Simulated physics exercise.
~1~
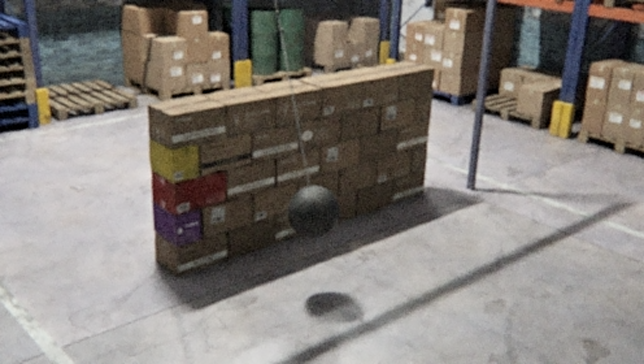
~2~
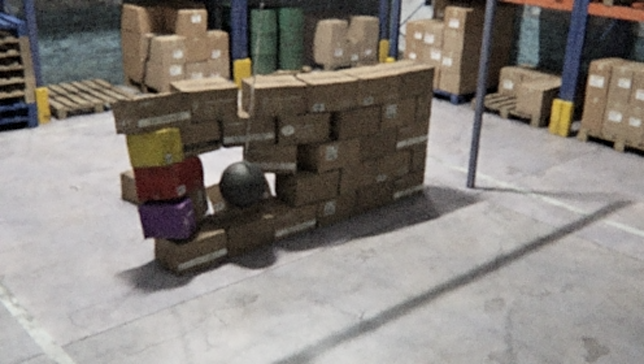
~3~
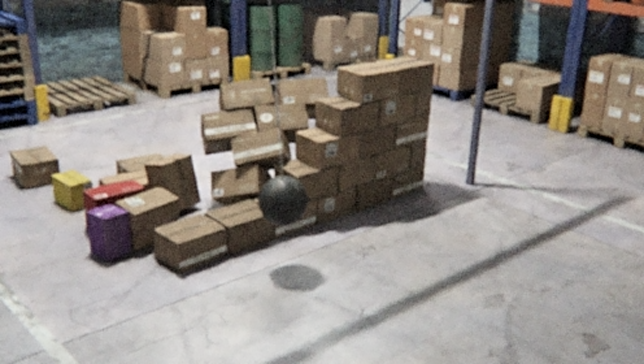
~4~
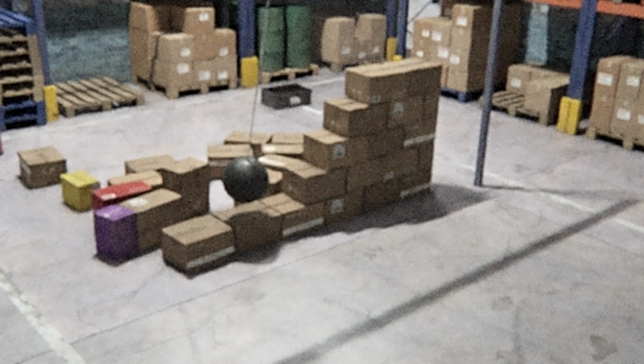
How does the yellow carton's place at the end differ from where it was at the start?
At the start the yellow carton is built into the left end of the wall, near the top. By the end it lies on the floor farther to the left, among the fallen cartons.
